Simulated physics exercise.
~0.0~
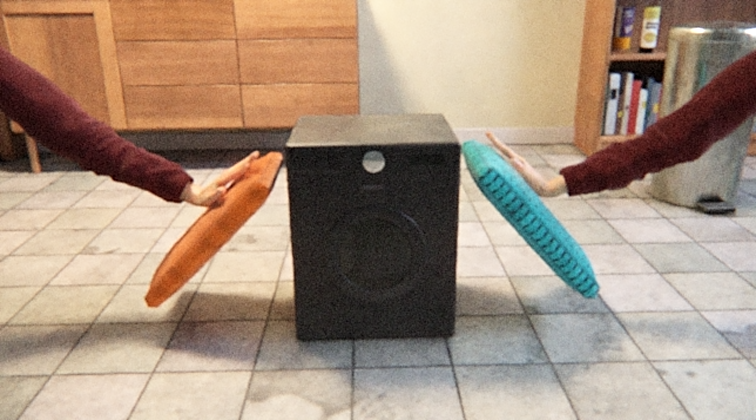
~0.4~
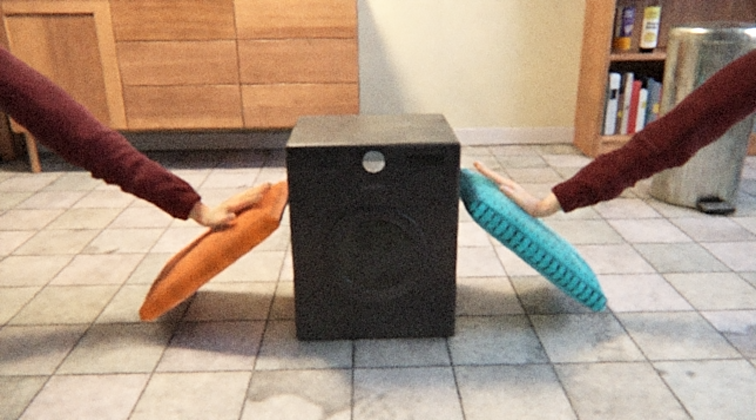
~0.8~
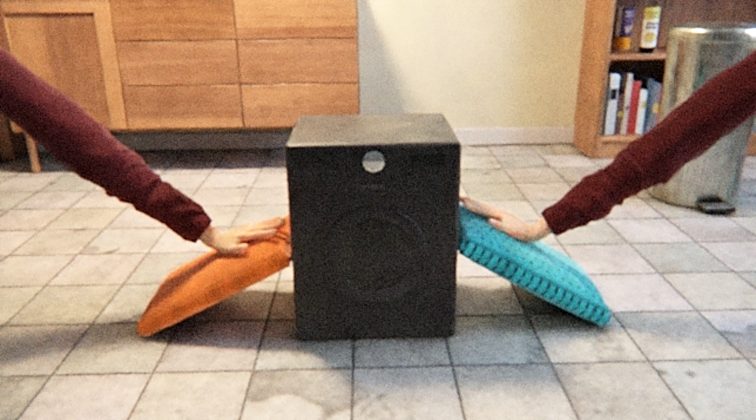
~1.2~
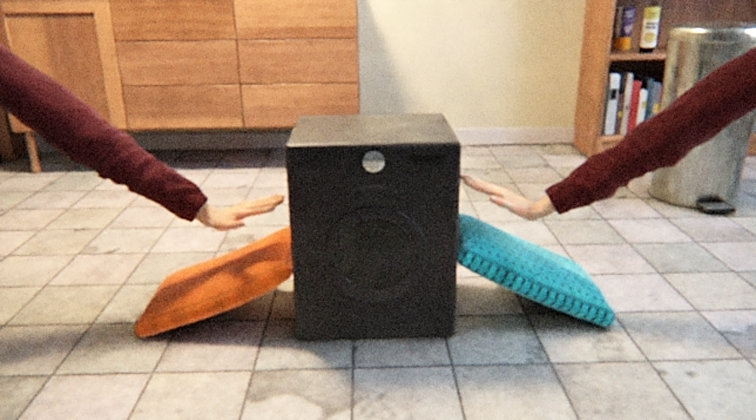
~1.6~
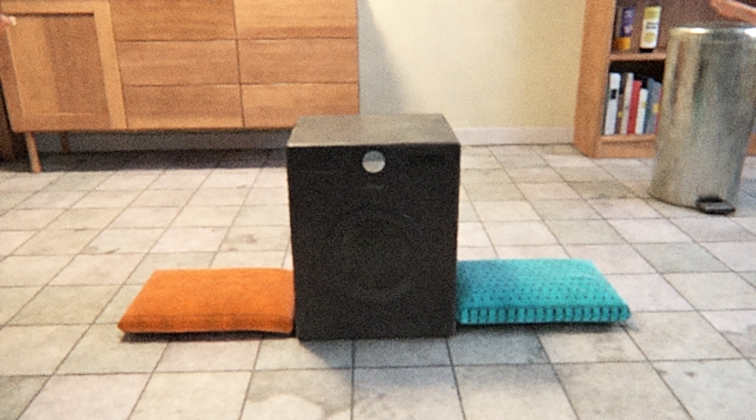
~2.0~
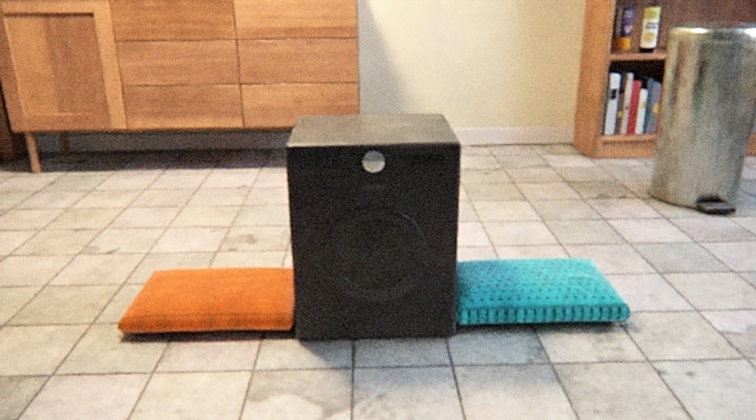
Orange and turquoise pillows leaning against a black speaker-like box, sliding down flat onto the tiled floor as two hands let go.
